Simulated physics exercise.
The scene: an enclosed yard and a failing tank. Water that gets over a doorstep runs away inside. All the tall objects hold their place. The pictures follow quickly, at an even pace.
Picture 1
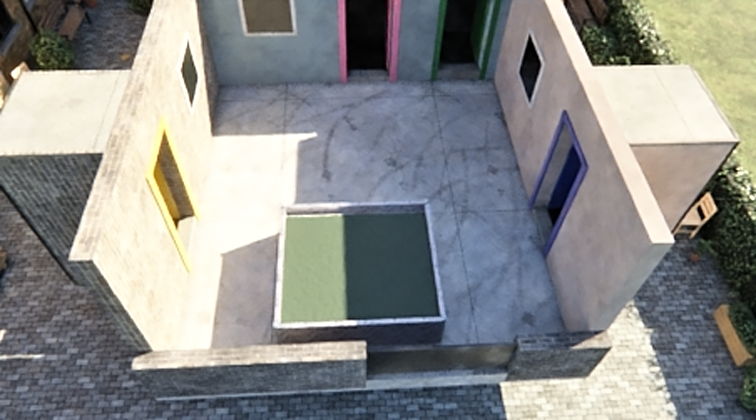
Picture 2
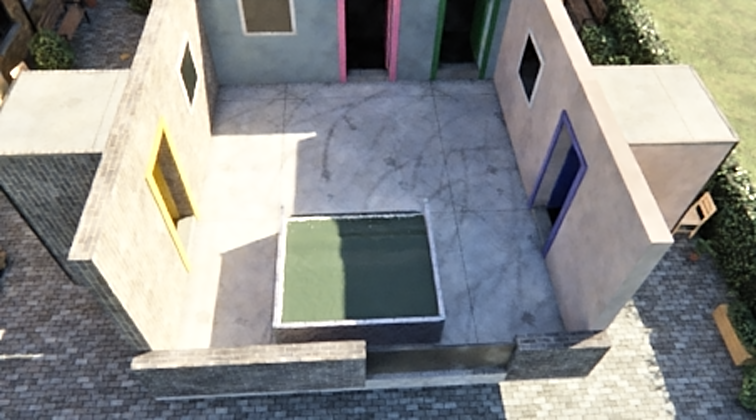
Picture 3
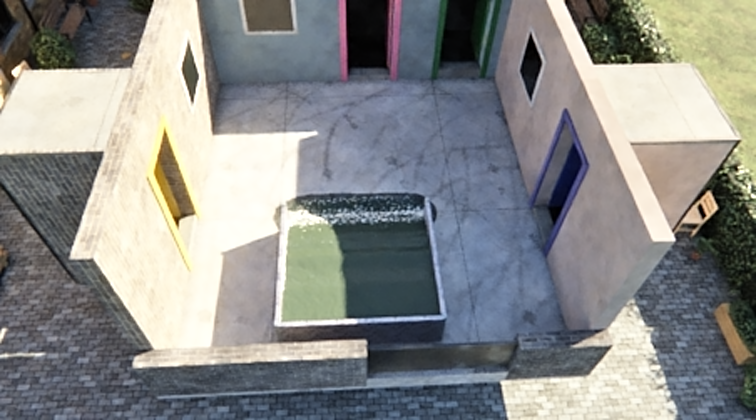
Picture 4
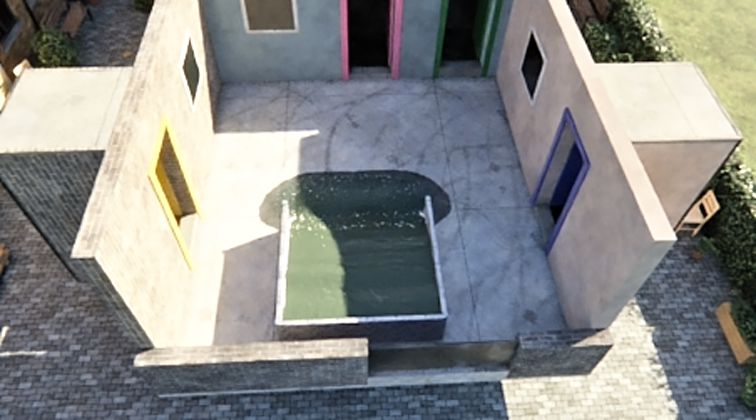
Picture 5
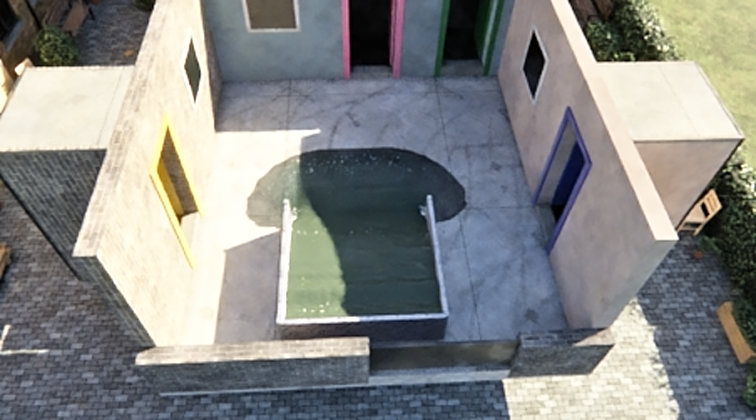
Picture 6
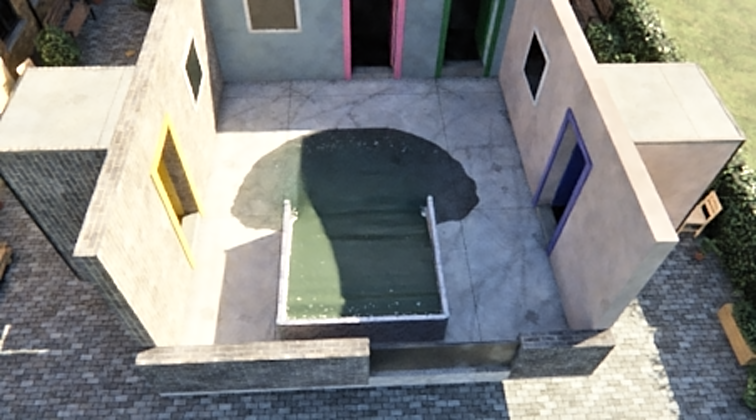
Dark green water pours from the far side of an open, low-walled tank in a walled concrete yard seen from high above. A yellow-framed doorway stands on the left, a blue-purple one on the right, and pink and green ones at the back, with paving outside. The still water breaks into white froth at the far edge, then spreads backward across the floor in a widening, rounded dark pool.
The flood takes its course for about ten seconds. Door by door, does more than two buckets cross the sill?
One by one: The green door stays under that; the pink door takes more than that; the yellow door stays under that; the blue door stays under that.
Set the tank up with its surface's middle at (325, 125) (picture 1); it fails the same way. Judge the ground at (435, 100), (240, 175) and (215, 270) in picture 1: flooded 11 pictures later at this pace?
In turn: Under water, wet, dry.
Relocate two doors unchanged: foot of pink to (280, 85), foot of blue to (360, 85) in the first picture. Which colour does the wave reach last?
I say the door marked yellow.
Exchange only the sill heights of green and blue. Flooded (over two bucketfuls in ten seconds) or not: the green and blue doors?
The green door lets more in; the blue door holds.
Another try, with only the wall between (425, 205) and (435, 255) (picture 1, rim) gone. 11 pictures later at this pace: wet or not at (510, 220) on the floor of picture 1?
Verdict: Flooded.
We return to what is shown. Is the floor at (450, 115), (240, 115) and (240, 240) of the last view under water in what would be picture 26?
One after the other: Awash, flooded, clear.
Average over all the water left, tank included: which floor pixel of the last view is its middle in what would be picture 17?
I would point to (353, 178).
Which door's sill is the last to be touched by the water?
I say the blue one.
A moment on, water covers 50 % of the floor; the green door not reached, the pink door under two buckets in, the yellow door not reached, the blue door not reached.
Next, water covers 60 % of the floor; the green door wet at the sill, nothing in, the pink door over two buckets in, the yellow door not reached, the blue door not reached.
Then, water covers 65 % of the floor; the green door wet at the sill, nothing in, the pink door far over two buckets in, the yellow door wet at the sill, nothing in, the blue door not reached.
Later, water covers 90 % of the floor; the green door under two buckets in, the pink door far over two buckets in, the yellow door wet at the sill, nothing in, the blue door wet at the sill, nothing in.
In the end, water covers 100 % of the floor; the green door under two buckets in, the pink door far over two buckets in, the yellow door wet at the sill, nothing in, the blue door wet at the sill, nothing in.
